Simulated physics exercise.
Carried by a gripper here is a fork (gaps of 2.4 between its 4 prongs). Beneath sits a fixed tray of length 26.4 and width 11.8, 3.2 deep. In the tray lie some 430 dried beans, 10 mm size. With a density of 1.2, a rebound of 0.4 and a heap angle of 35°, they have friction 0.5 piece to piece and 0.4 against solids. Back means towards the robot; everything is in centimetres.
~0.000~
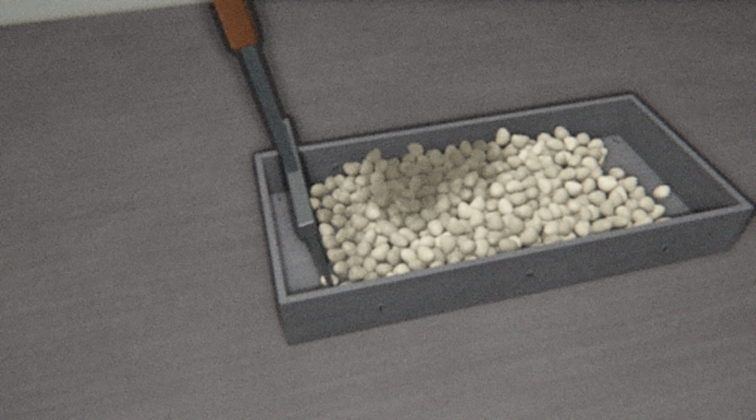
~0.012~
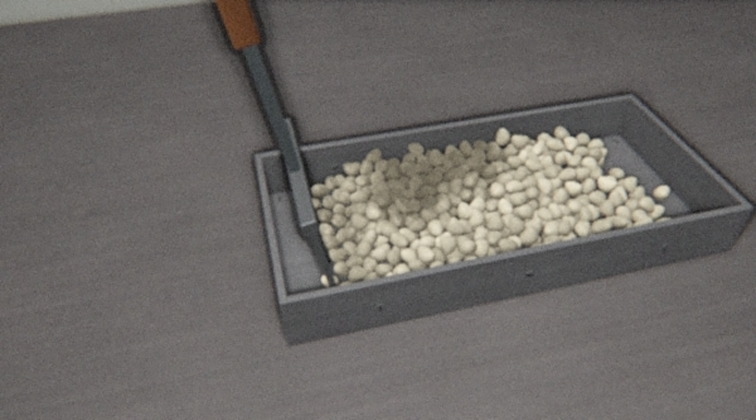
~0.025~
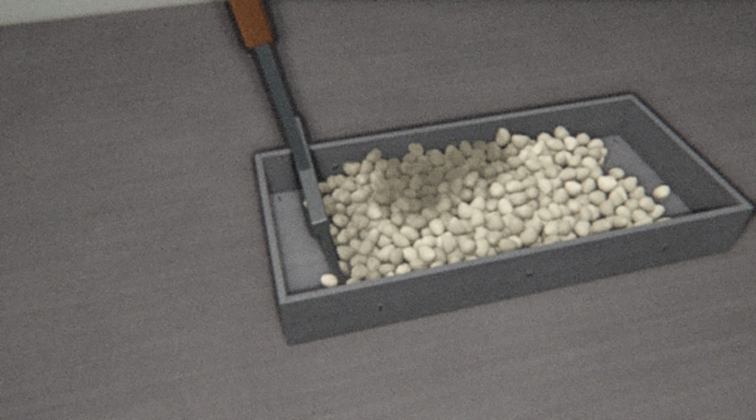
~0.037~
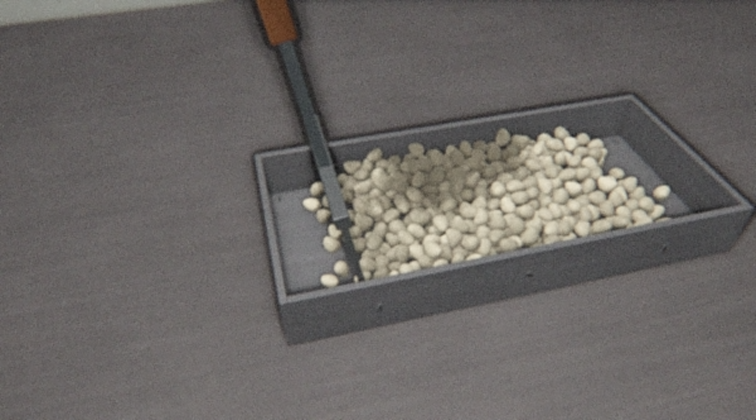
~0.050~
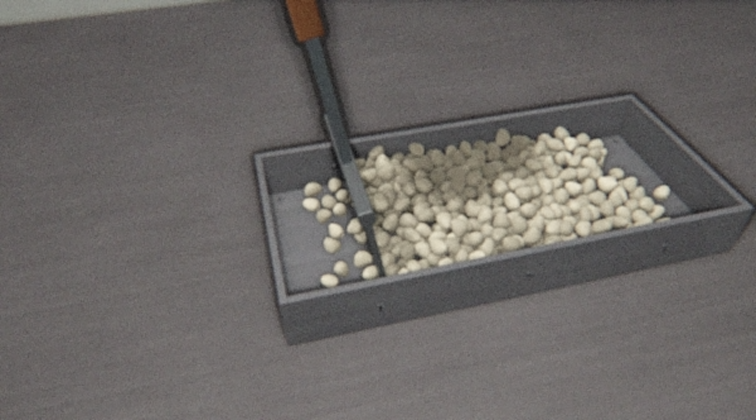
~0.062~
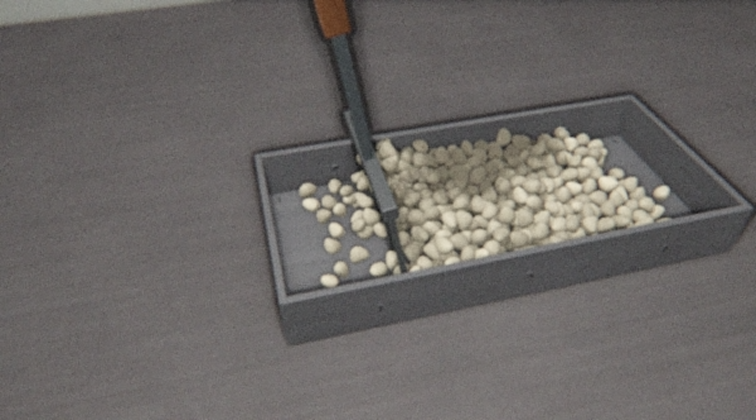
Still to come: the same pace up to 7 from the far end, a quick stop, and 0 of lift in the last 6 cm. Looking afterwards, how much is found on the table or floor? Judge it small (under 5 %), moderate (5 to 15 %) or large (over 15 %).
It is moderate.
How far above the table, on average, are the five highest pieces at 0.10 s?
Height estimate: Approx. 5 cm.
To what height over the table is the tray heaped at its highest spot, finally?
Around 5.0 cm above the table.
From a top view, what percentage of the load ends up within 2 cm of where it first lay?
Roughly 5 per cent.
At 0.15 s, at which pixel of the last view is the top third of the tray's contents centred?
Near pixel (556, 172).
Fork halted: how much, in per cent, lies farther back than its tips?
About 30 percent of the load.
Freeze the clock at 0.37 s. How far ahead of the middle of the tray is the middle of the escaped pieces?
Roughly 16 cm.
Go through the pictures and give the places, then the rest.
Fork bar at (295, 172), sloping 80°; upper third of the load around (481, 195), from x 315 to 670, top at y 135; 432 in the tray, in the first frame.
Fork bar at (296, 172), sloping 80°; upper third of the load around (481, 195), from x 315 to 670, top at y 135, in the second frame.
Fork bar at (306, 170), sloping 80°; upper third of the load around (480, 194), from x 315 to 670, top at y 135, in the third frame.
Fork bar at (326, 167), sloping 80°; upper third of the load around (474, 195), from x 315 to 670, top at y 135, in the fourth frame.
Fork bar at (348, 164), sloping 80°; upper third of the load around (468, 194), from x 310 to 670, top at y 135, in the fifth frame.
Fork bar at (369, 160), sloping 80°; upper third of the load around (475, 195), from x 305 to 670, top at y 135; 432 in the tray, in the sixth frame.
After 0.10 s, sloping 80°, highest piece 6 above the table; 432 in the tray.
After 0.15 s, sloping 80°, highest piece 5 above the table; 432 in the tray.
After 0.37 s, sloping 80°, highest piece 5 above the table; 401 in the tray, 29 on the table or floor, 2 in flight or on the tool.
After 1.07 s, sloping 80°, highest piece 5 above the table; 400 in the tray, 32 on the table or floor.
At rest, 400 in the tray, 32 on the table or floor. That is 7 % on the table or floor.
